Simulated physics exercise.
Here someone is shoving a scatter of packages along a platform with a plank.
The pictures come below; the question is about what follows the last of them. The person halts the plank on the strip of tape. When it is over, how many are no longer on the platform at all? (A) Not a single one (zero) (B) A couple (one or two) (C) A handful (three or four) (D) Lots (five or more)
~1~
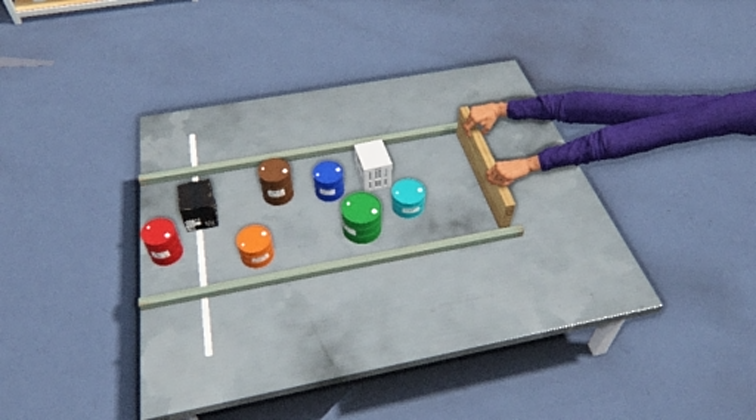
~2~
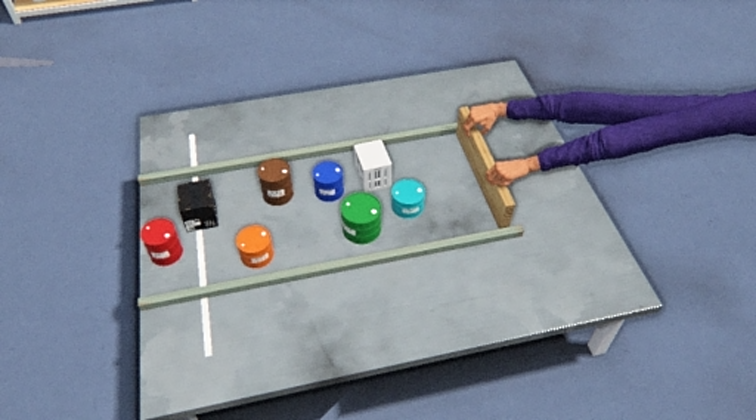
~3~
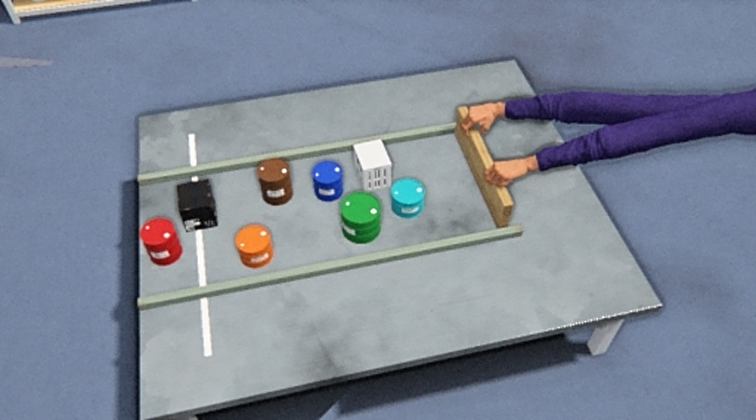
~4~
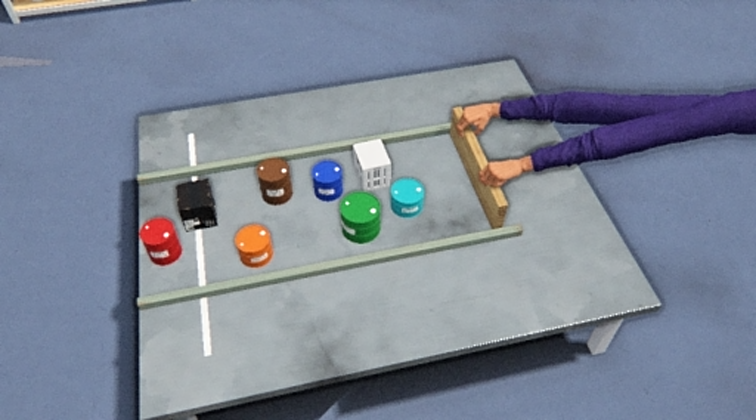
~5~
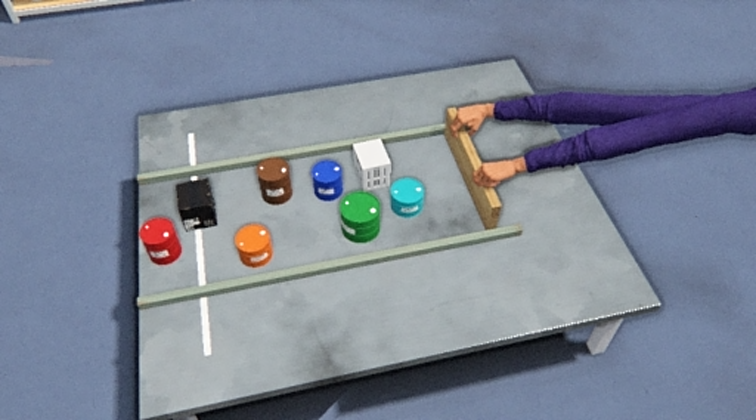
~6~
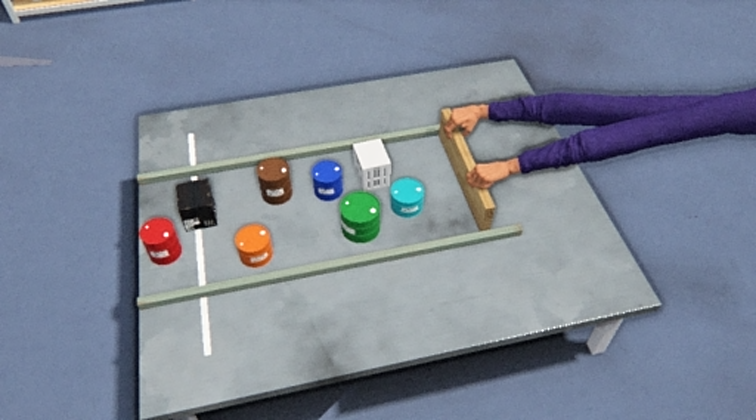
A couple (one or two) (B).
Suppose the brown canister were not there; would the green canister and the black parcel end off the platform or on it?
Here's how it goes: The green canister is still up there and the black parcel ends up down.
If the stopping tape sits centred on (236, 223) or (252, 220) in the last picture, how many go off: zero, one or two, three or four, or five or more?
Taking the two places as listed: Not one, then none at all.
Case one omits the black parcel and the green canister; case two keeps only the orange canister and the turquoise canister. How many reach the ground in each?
That gives 0 in the first case, then 1 in the second.
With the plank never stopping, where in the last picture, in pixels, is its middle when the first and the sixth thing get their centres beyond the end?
Its middle is near (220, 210) and then near (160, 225).
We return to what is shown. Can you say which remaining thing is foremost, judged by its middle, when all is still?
Foremost, the orange canister.
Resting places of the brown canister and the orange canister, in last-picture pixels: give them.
The brown canister comes to rest close to (150, 183), while the orange canister rests close to (142, 262).
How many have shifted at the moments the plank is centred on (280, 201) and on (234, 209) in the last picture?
7, then 8.
A little later, none off yet; red canister at rest near (161, 242); black parcel at rest near (197, 205); orange canister at rest near (254, 246).
Next, none off yet; red canister at rest near (161, 242); black parcel shifted a little near (188, 207); orange canister shifted a little near (241, 247).
When it is over, the number that fall off is one or two; down, black parcel and red canister.
